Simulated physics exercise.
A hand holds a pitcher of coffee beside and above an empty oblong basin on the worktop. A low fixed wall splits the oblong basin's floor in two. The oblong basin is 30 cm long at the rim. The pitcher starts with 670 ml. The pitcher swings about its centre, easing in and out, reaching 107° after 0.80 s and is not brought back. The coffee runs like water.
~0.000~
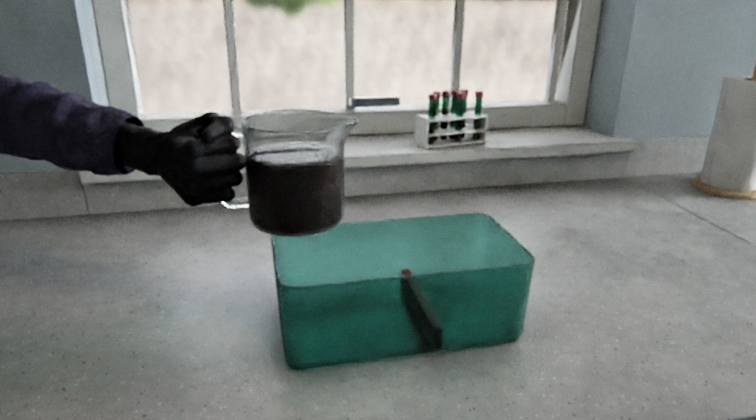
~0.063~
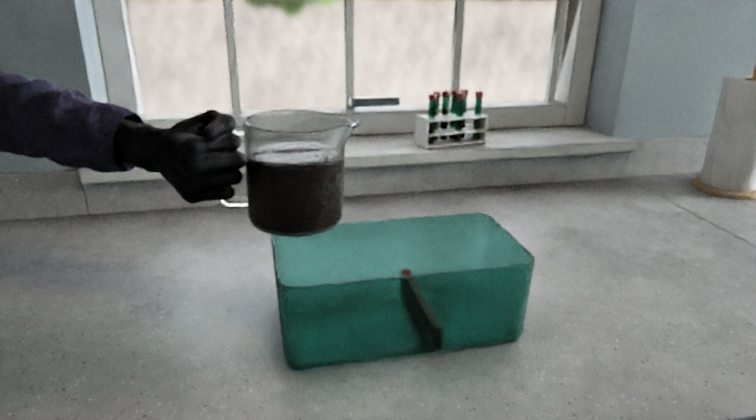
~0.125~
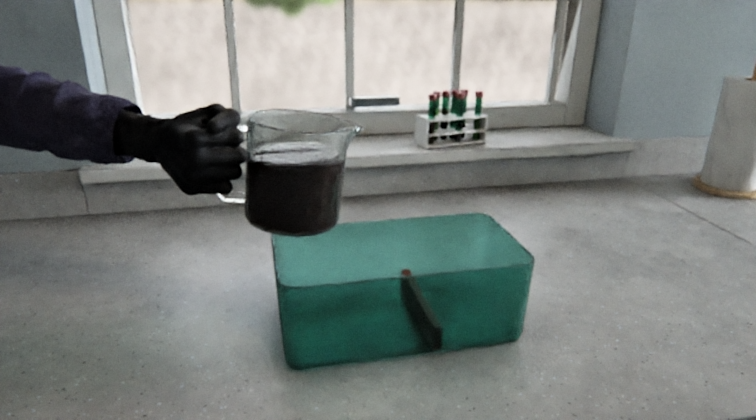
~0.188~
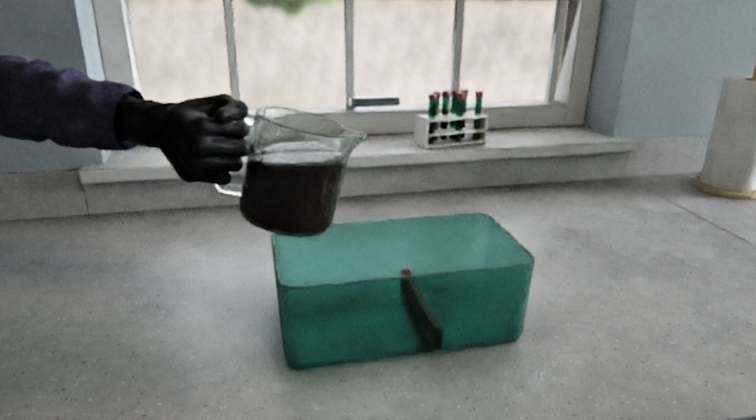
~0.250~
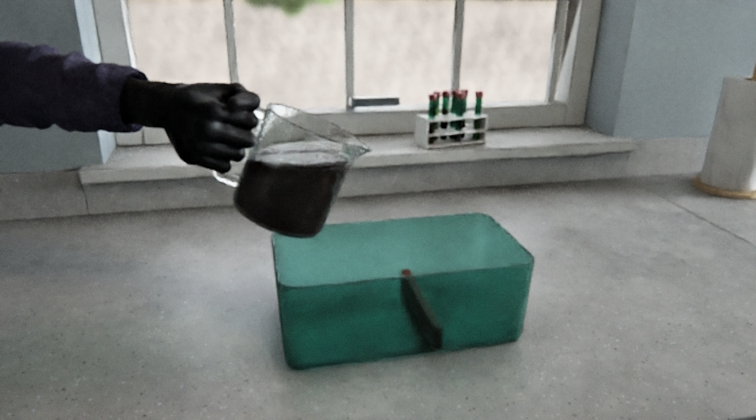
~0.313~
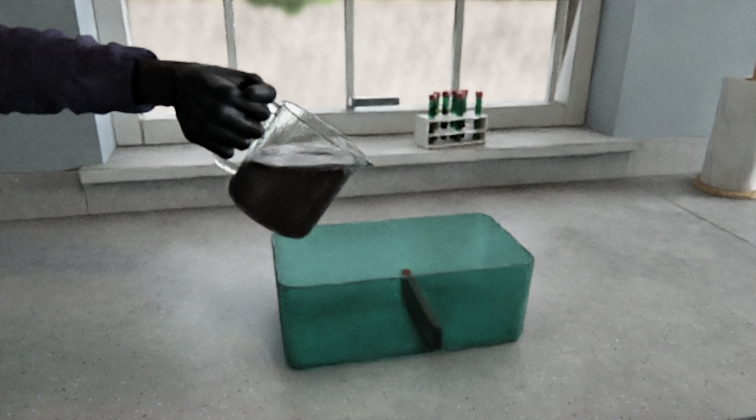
A black-gloved hand held a clear pitcher of dark coffee above the left side of an empty green oblong basin, then smoothly tilted it further and further to the right beside a window.
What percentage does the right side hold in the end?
Roughly 11 per cent is past the wall.
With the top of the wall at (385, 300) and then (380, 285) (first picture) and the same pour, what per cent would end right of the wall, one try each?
First 70, then 65 per cent.
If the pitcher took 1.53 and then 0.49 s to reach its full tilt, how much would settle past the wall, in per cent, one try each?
In turn about 10 and 10 per cent.
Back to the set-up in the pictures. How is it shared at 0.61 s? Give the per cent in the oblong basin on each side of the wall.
Near 18 on the left, 0 on the right.
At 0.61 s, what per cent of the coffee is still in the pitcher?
Near 64 in a hundred.
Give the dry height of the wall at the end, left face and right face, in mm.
Some 10 mm on the left and 28 mm on the right.
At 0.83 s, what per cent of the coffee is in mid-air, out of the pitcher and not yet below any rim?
Near 10 in a hundred.
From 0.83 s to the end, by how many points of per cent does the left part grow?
Some 14 per cent.
Then, 0.61 s in, the tilt is 93° and 63 per cent is still to pour, 17 is left of the wall and 0 right of it.
Then, 0.83 s in, the tilt is 107° and 16 per cent is still to pour, 72 is left of the wall and 1 right of it.
Then, 1.05 s in, the tilt is 107° and 2 per cent is still to pour, 87 is left of the wall and 6 right of it.
Then, 1.30 s in, the tilt is 107° and 0 per cent is still to pour, 87 is left of the wall and 10 right of it.
Finally, 86 per cent lies left of the wall, 11 right of it and 4 outside.
